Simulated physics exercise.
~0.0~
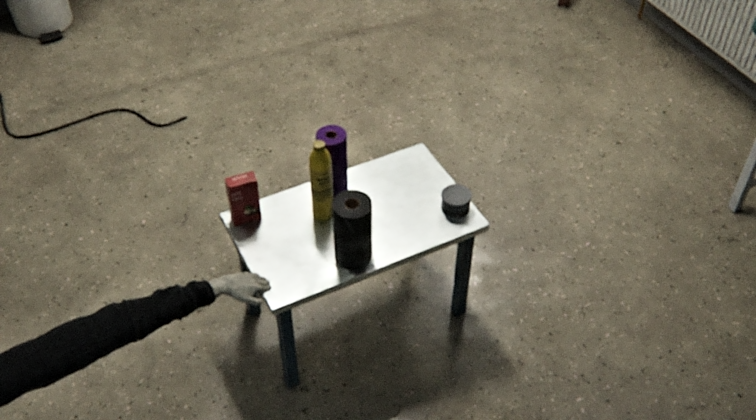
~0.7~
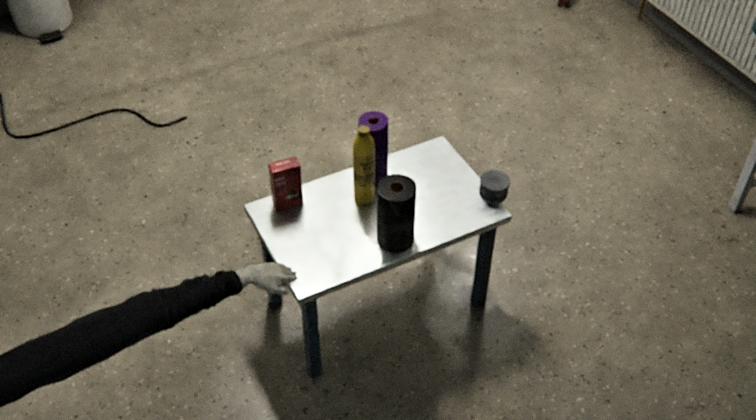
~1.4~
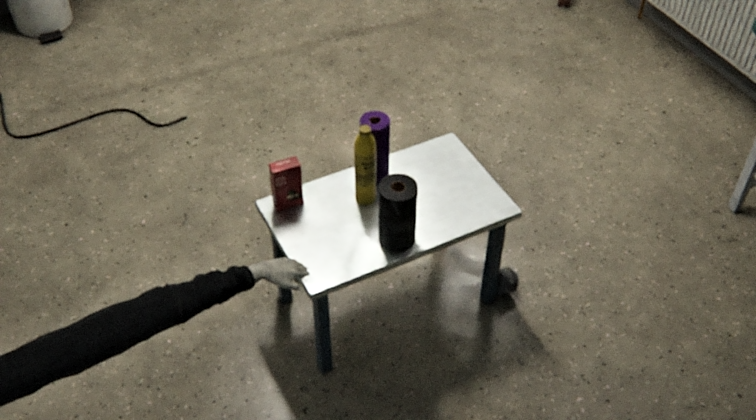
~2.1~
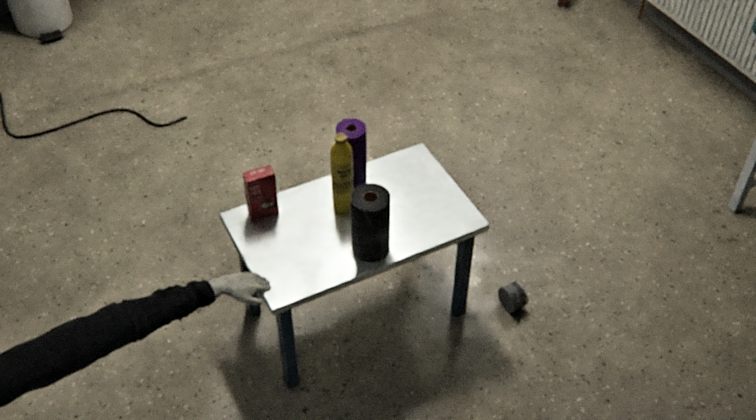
A small white table slides about on a speckled grey floor, seen from above, with a dark-sleeved arm reaching from the left to its near corner. On it stand a red packet at left, a yellow bottle and purple roll near the middle, a black roll in front and a grey tub at right. The hand shifts the table right, and the tub ends up at the far right edge. The tub then drops to the floor beside the right leg. The table moves back left, leaving the tub tipped on the floor while the other four items stay upright.
